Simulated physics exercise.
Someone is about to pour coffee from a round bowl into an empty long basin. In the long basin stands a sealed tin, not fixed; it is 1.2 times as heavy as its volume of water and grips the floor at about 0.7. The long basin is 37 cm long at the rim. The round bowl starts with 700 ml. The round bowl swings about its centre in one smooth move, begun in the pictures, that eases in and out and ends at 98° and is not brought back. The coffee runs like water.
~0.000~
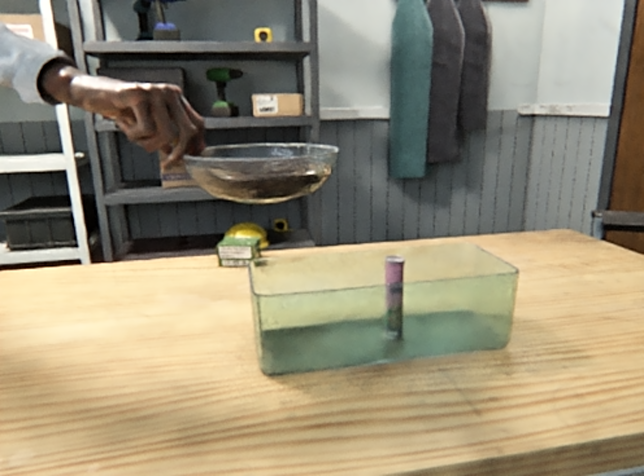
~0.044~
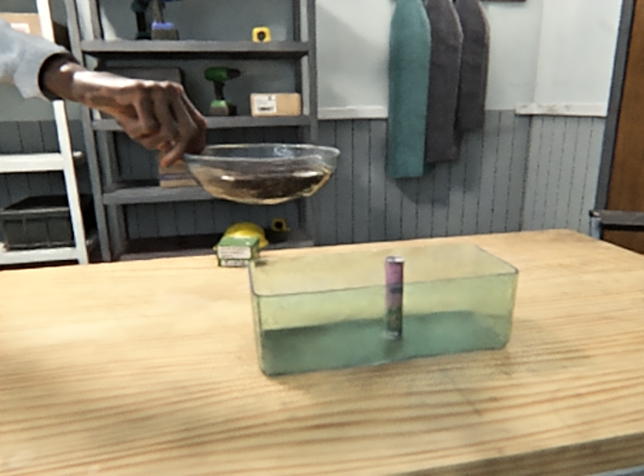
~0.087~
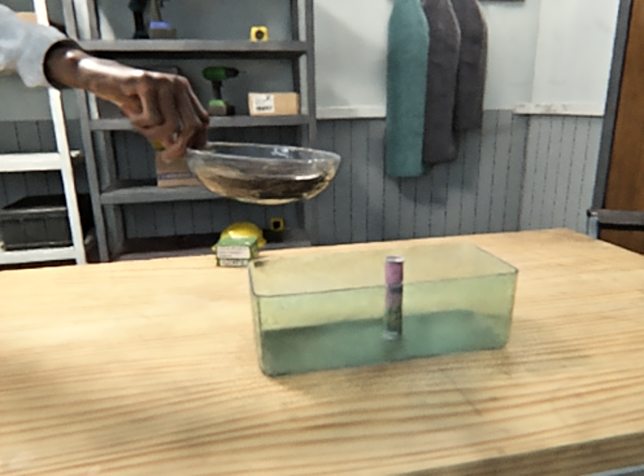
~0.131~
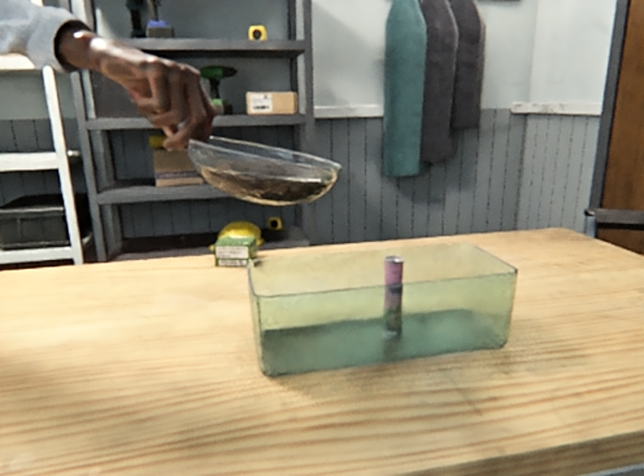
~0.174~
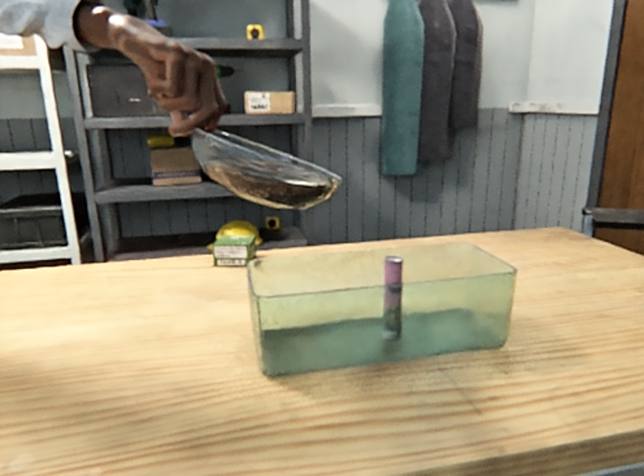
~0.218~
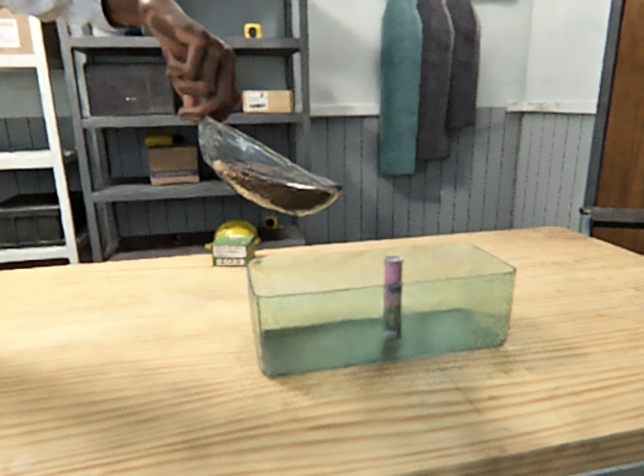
Workshop table, a hand holding a round clear bowl of coffee level, then tilting it steeply rightward above a long clear basin.
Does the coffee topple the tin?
It goes over.
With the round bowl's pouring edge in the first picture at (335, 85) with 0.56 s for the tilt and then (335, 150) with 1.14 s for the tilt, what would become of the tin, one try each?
First it goes over; then it stays up.
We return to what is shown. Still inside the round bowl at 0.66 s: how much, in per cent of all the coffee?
Near 0 in a hundred.
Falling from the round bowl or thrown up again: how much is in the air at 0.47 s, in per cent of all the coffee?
Some 32 per cent.
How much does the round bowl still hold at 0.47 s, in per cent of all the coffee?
Near 2 in a hundred.
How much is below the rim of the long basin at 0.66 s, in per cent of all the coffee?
Near 96 in a hundred.
Then, 0.47 s in, the tilt is 92° and 2 per cent is still to pour; the tin stands where it began.
Then, 0.66 s in, the tilt is 98° and 0 per cent is still to pour; the tin leans 18°.
Then, 0.85 s in, the tilt is 98° and 0 per cent is still to pour; the tin leans 28°.
Then, 1.06 s in, the tilt is 98° and 0 per cent is still to pour; the tin lies on its side.
Finally, the tin lies on its side.
